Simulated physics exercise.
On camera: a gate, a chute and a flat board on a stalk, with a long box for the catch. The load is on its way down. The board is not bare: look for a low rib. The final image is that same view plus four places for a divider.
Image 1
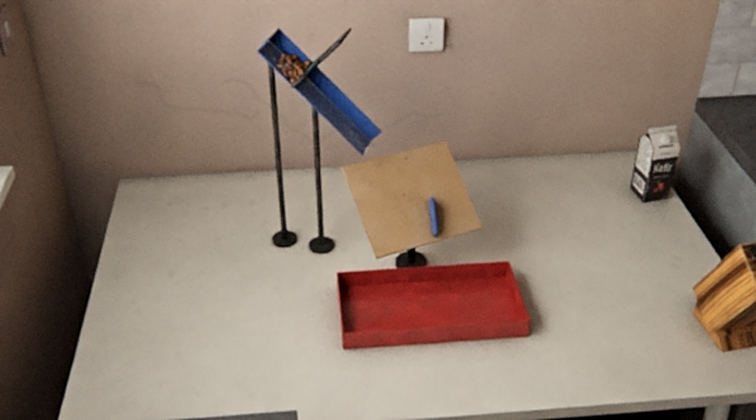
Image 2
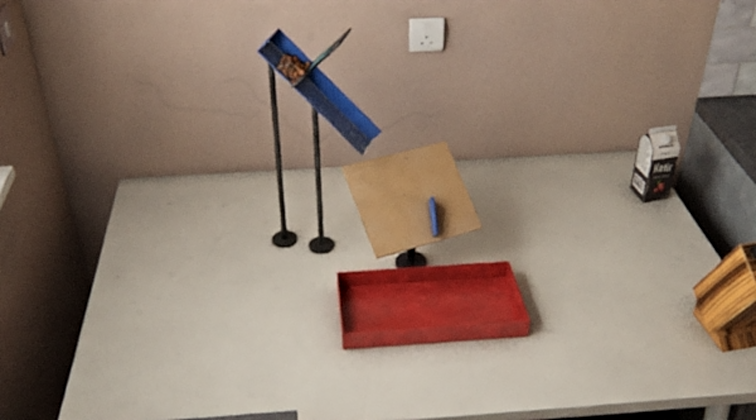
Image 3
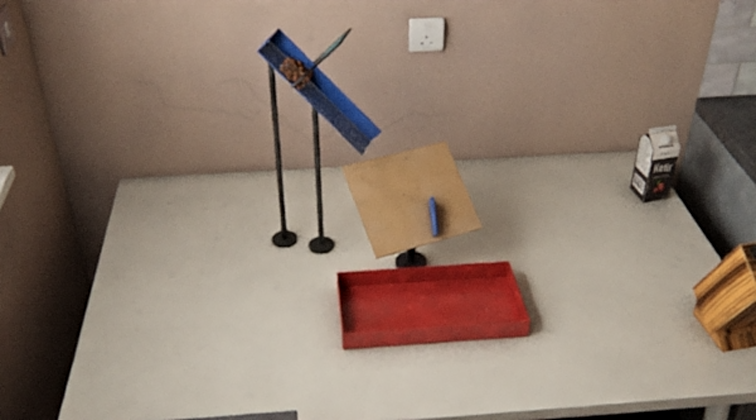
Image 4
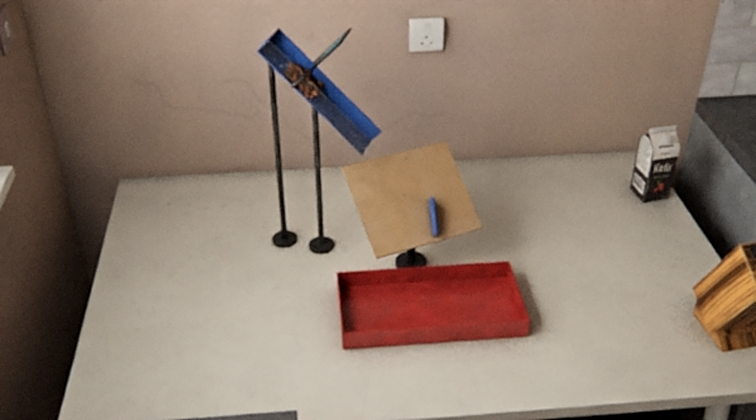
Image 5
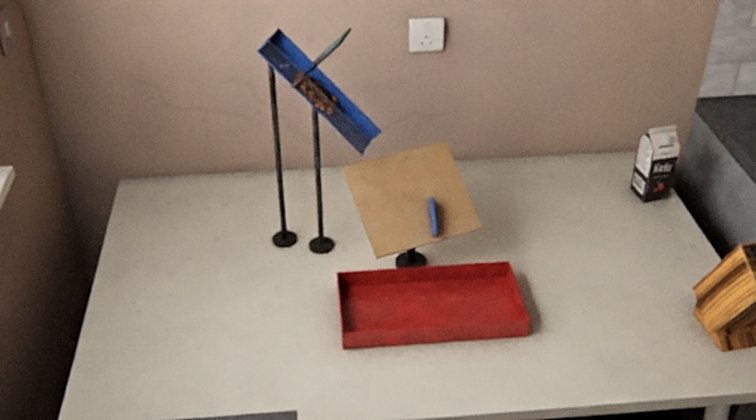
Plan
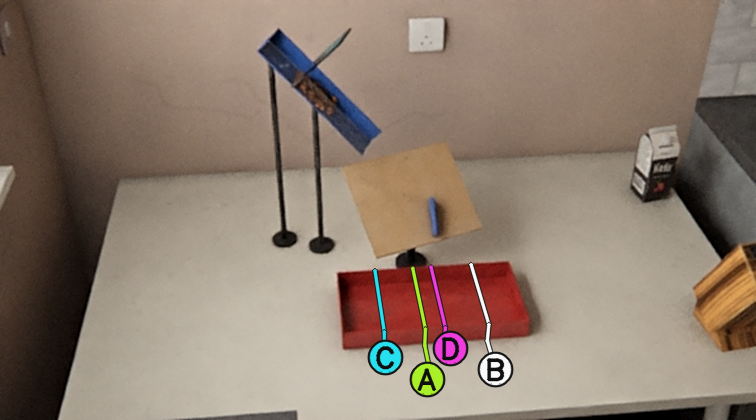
A long red box sat empty on a pale table below a tilted tan board with a small blue rib, while a clump of brown bits slid partway down a sloping blue chute.
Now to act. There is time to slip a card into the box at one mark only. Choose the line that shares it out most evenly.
I would pick line D.
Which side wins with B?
The left side.
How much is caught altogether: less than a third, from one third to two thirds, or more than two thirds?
About that: More than two thirds.
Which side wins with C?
The right side.
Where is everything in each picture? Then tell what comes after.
In the first frame, load behind the gate at (292, 68), bits of dog kibble; lip of the chute at (366, 148), sloping fairly steeply.
In the second frame, middle of the board at (413, 197), tilted fairly steeply; middle of its low edge at (431, 243); of its high edge at (395, 153).
In the third frame, front corners of the box at (343, 333) and (529, 320), empty; front of the load at (308, 81).
In the fourth frame, middle of the load at (307, 80); its front at (319, 91), about a quarter of the way to the lip; rib from (433, 196) to (437, 233).
In the fifth frame, middle of the load at (312, 92); its front at (333, 110), about half of the way to the lip.
On the marked copy, line A crosses the front rim at (425, 328); line B crosses the front rim at (488, 323); line C crosses the front rim at (384, 331); line D crosses the front rim at (445, 326).
For line A, of what is caught, a stray few on the left of the divider, nearly all on the right.
For line B, of what is caught, nearly all on the left of the divider, a small part on the right.
For line C, of what is caught, none on the left of the divider, all on the right.
For line D, of what is caught, about half on the left of the divider, about half on the right.
